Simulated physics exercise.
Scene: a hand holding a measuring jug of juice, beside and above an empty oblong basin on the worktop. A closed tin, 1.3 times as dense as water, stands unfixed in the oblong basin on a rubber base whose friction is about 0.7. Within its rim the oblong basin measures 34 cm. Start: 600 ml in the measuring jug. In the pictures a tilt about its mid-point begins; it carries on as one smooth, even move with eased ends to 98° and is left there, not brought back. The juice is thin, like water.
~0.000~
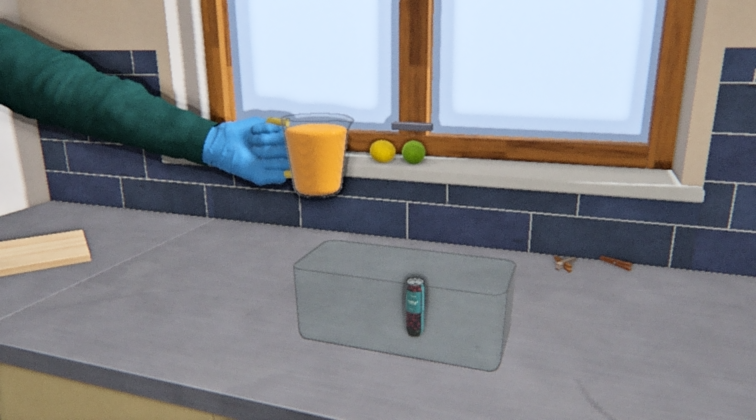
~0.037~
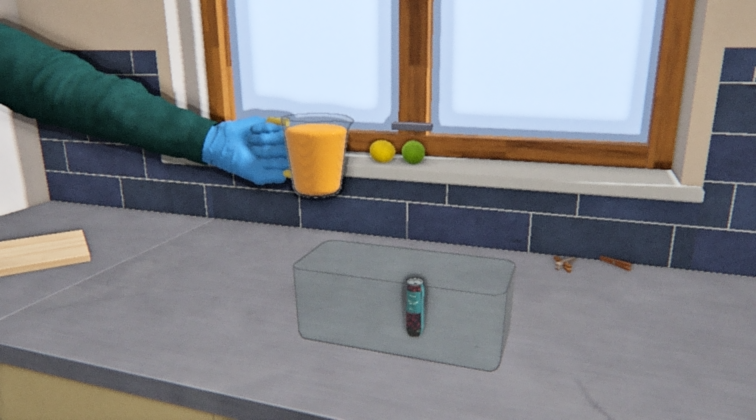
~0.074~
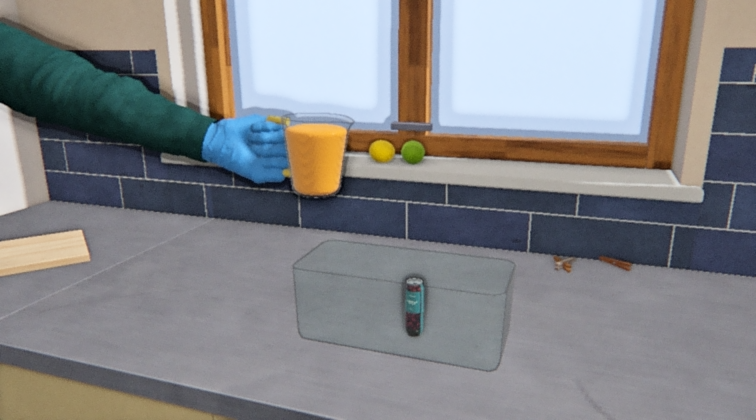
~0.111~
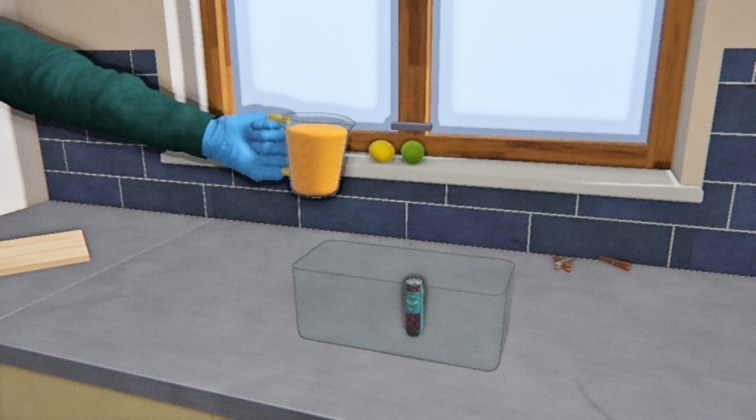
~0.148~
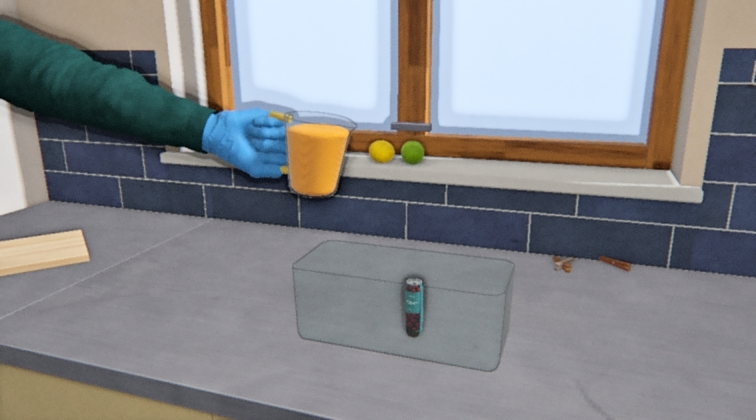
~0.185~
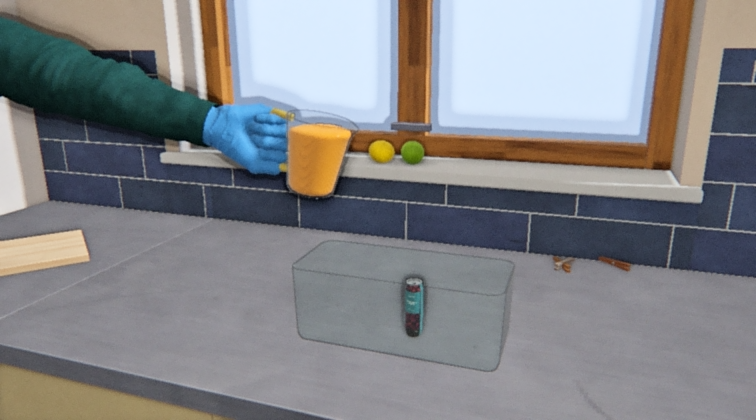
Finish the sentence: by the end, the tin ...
By the end, the tin has toppled.
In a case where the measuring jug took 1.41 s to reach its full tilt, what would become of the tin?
Then the tin tumbles.
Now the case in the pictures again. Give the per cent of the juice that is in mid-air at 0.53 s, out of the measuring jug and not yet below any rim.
Near 22 per cent at that moment.
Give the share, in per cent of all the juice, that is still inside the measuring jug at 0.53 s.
Around 76 in a hundred.
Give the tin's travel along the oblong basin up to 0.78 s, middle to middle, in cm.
It has moved some 1 cm.
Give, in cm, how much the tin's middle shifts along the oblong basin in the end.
The middle of the tin ends some 9.0 cm along the basin.
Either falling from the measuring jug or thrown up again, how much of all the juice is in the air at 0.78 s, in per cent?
Close to 26 %.
By 0.53 s the tilt is 69° and 77 per cent is still to pour; the tin stands where it began.
By 0.78 s the tilt is 97° and 27 per cent is still to pour; the tin stands where it began.
By 1.04 s the tilt is 98° and 3 per cent is still to pour; the tin lies on its side.
By 1.33 s the tilt is 98° and 0 per cent is still to pour; the tin lies on its side.
At rest the tin lies on its side.
